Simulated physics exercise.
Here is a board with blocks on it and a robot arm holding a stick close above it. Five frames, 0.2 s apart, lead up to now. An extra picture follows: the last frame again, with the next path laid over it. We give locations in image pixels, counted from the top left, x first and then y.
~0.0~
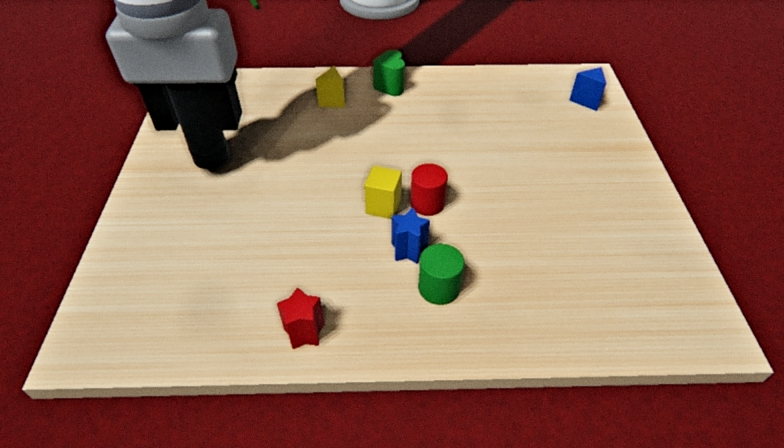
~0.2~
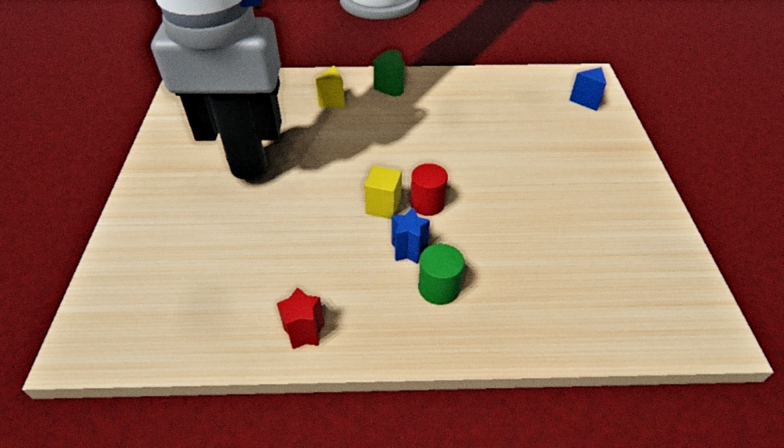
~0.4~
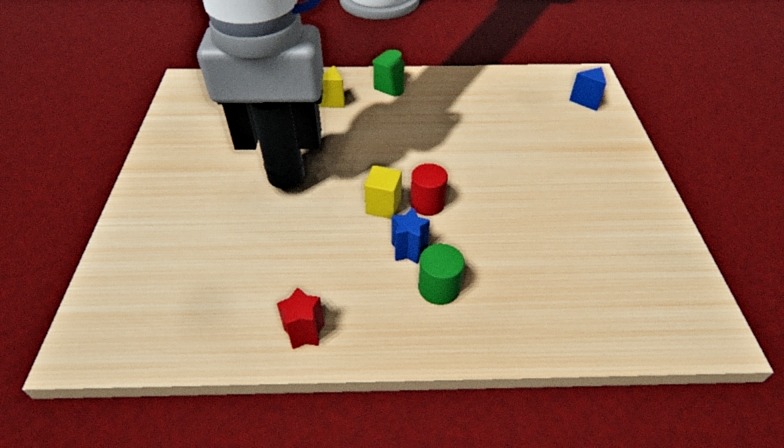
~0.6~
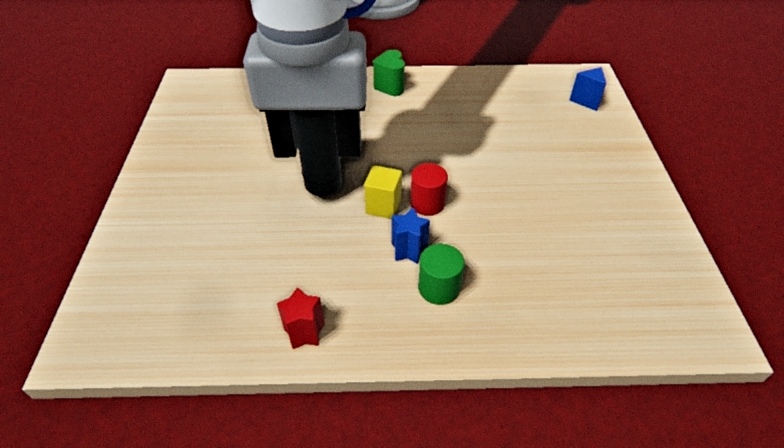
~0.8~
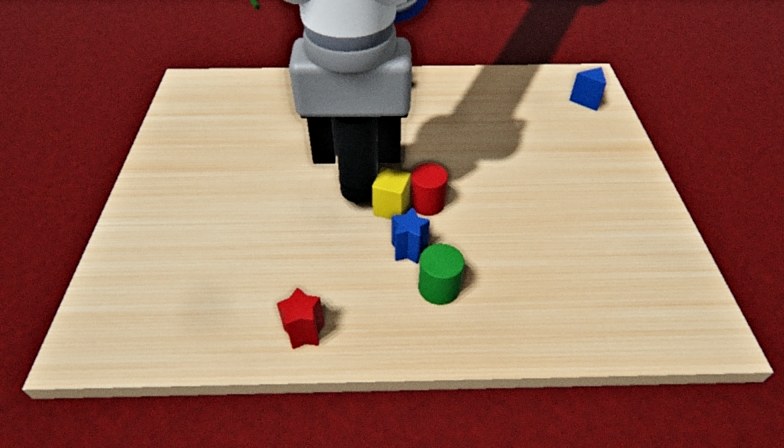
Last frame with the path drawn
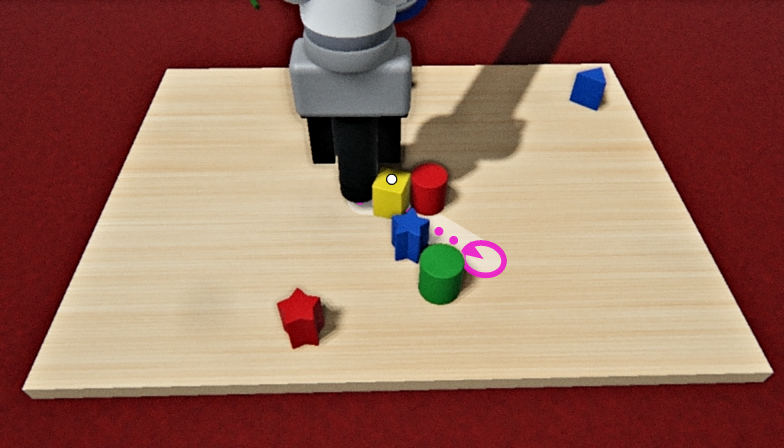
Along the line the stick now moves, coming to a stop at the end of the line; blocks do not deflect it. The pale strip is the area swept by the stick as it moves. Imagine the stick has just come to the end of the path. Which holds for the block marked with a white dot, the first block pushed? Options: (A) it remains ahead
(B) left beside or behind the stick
B - left beside or behind the stick.
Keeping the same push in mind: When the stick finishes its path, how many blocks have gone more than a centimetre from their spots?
I think two will be displaced.
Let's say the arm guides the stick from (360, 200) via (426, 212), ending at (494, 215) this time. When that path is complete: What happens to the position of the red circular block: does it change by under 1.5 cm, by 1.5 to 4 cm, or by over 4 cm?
It goes beyond 4 cm.
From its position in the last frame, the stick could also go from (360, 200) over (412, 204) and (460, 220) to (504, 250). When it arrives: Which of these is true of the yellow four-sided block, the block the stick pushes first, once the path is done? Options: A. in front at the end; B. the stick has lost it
A: In front at the end.
Path on the board, from (360, 200) over (404, 210) and (442, 233) to (483, 259); the dot is on the yellow four-sided block.
The first path, step by step. One third of the way, stick at (406, 201); yellow four-sided block at (443, 186), turned 25° anticlockwise; red circular block at (475, 175).
Two thirds of the way, stick at (444, 224); yellow four-sided block at (486, 196), turned 75° anticlockwise; red circular block at (497, 174).
At the end, stick at (485, 249); yellow four-sided block at (502, 201), turned 130° anticlockwise; blue star-shaped block in place; red circular block at (498, 174).
